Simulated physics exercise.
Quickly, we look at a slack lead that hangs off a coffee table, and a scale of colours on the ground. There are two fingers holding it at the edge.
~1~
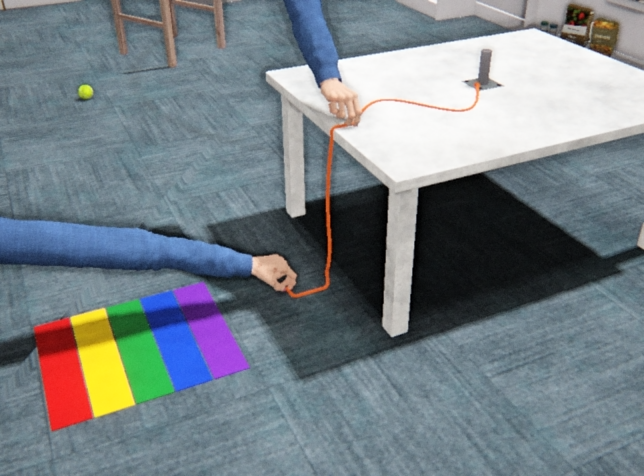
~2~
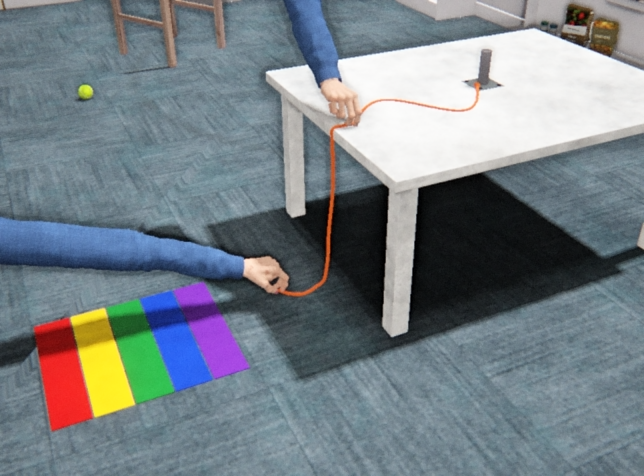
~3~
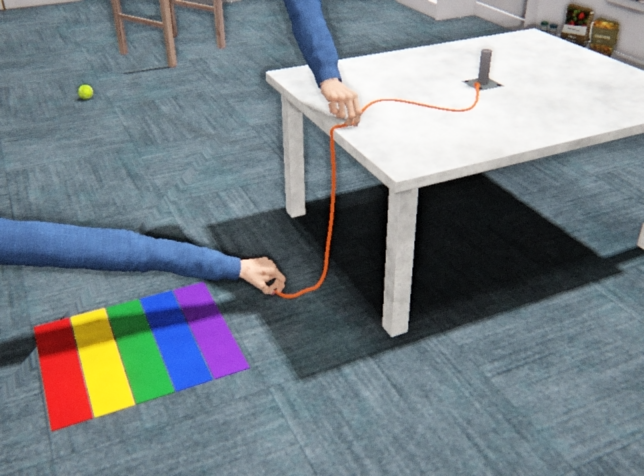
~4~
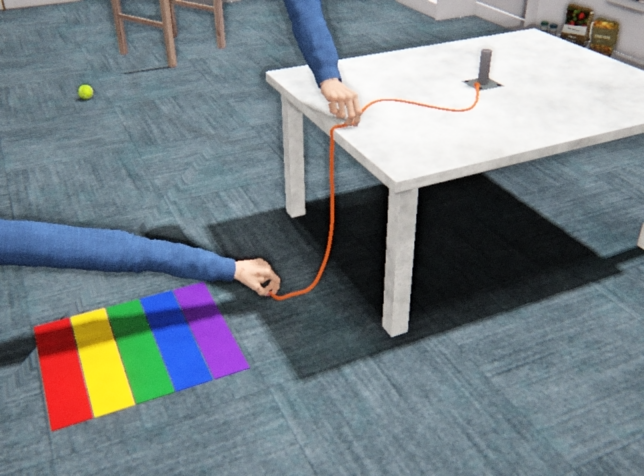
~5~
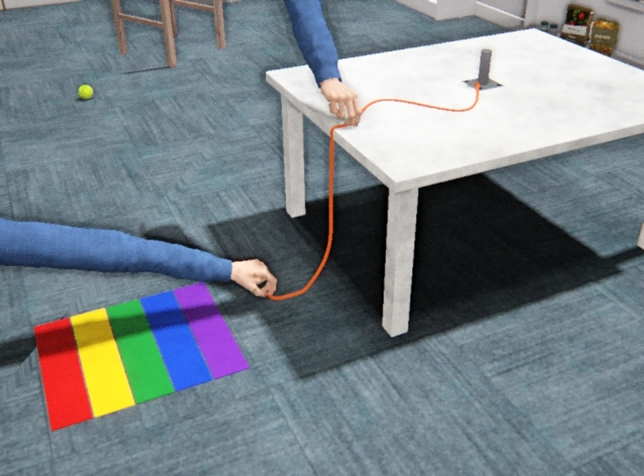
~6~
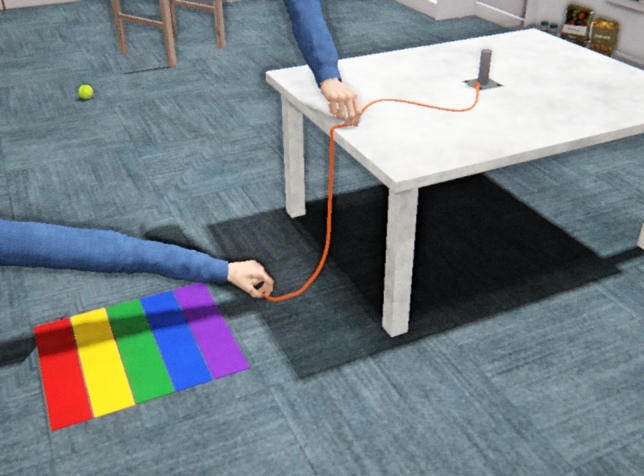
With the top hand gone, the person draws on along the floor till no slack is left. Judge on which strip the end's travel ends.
Its travel ends on the yellow strip.
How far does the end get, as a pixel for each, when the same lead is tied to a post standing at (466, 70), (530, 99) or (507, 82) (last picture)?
Around (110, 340), (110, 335) and (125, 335).
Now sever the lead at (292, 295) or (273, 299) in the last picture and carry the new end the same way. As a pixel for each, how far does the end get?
Roughly (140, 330), then roughly (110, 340).
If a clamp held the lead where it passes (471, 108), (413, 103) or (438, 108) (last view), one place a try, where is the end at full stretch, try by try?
Going try by try, I'd put it close to (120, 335), then (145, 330), and finally (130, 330).
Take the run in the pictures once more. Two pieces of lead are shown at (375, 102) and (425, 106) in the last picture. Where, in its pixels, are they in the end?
Around (337, 118), then around (384, 106).
A little later, end near (146, 328); over green.
Next, end near (111, 338); over yellow.
When it is tight, end near (90, 343); over yellow. It gets as far as the yellow strip.
